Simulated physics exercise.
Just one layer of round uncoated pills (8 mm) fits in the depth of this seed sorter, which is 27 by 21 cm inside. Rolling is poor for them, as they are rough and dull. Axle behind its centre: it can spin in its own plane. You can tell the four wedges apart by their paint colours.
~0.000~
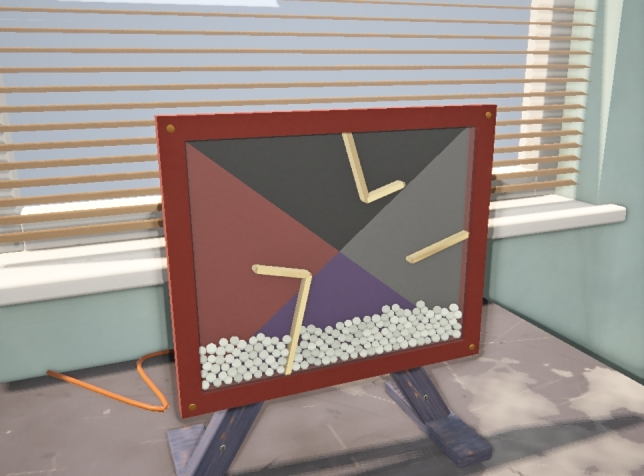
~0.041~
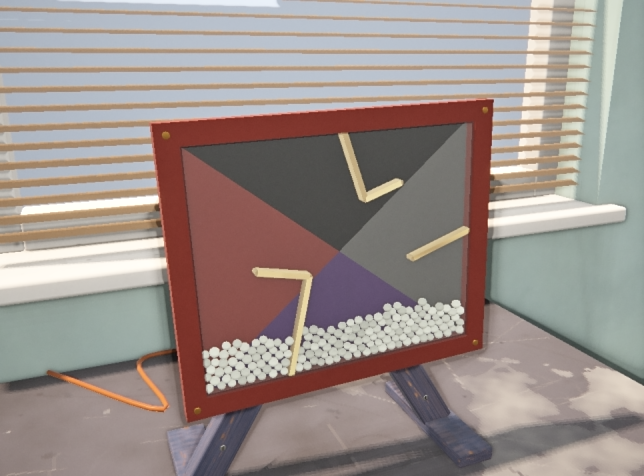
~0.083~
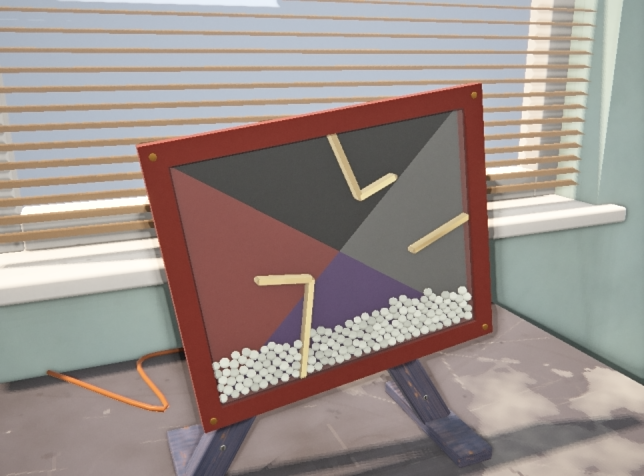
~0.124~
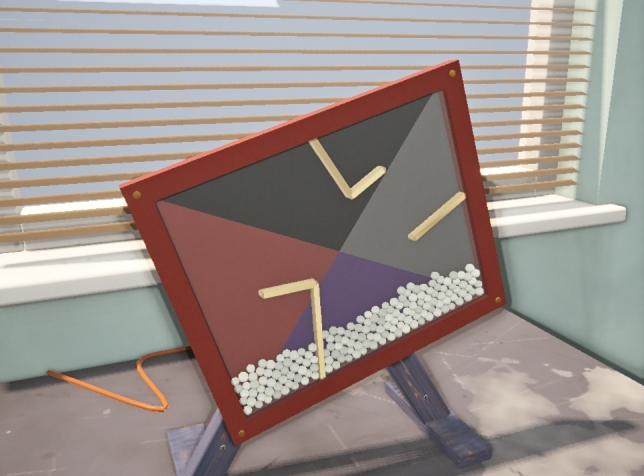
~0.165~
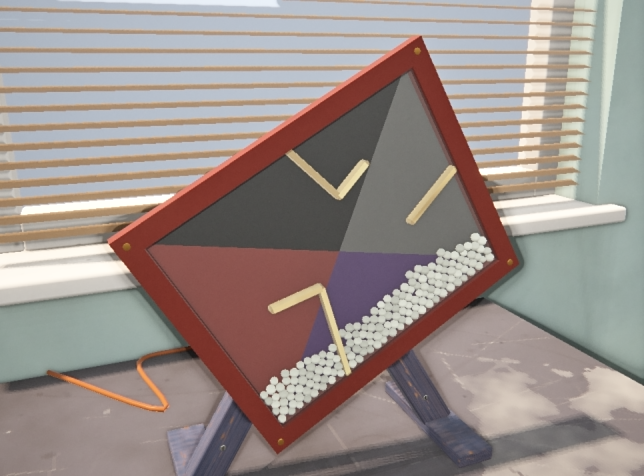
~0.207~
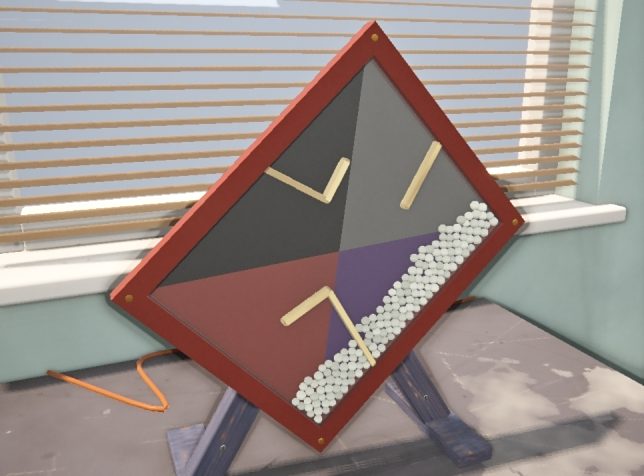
Red-framed panel with four painted wedges turning anticlockwise on its stand, white pellets staying banked along its tilting lower edge.
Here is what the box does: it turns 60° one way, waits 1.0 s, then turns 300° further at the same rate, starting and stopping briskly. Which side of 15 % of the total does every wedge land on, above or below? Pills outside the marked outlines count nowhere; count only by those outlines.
Red wedge: Below, purple wedge: Above, black wedge: Below, grey wedge: Below.
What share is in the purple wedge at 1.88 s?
The share there is near 5 %.
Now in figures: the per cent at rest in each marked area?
Tally: Red wedge = 0; purple wedge = 90; black wedge = 0; grey wedge = 10.
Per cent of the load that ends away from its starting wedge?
Moved: Close to 25 %.
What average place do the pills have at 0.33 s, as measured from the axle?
Right by about 7 cm and below by about 5 cm.
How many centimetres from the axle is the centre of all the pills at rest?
The middle sits around 3 cm right of it and 8 cm below it.
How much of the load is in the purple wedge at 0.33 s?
About 85 %.
After 0.33 s, it stands 60° anticlockwise; the pills' middle is 7 cm right of and 5 cm below the centre; red 10 %, purple 85 %, grey 5 %.
After 1.88 s, it has come round 211° anticlockwise; the pills' middle is 1 cm right of and 6 cm below the centre; red 10 %, purple 5 %, black 45 %, grey 45 %.
After 2.42 s, it has come round 360° anticlockwise; the pills' middle is 5 cm right of and 1 cm below the centre; red 10 %, purple 35 %, black 5 %, grey 50 %.
All still by 4.6 s, it has come round 360° anticlockwise; red 0 %, purple 90 %, black 0 %, grey 10 %.
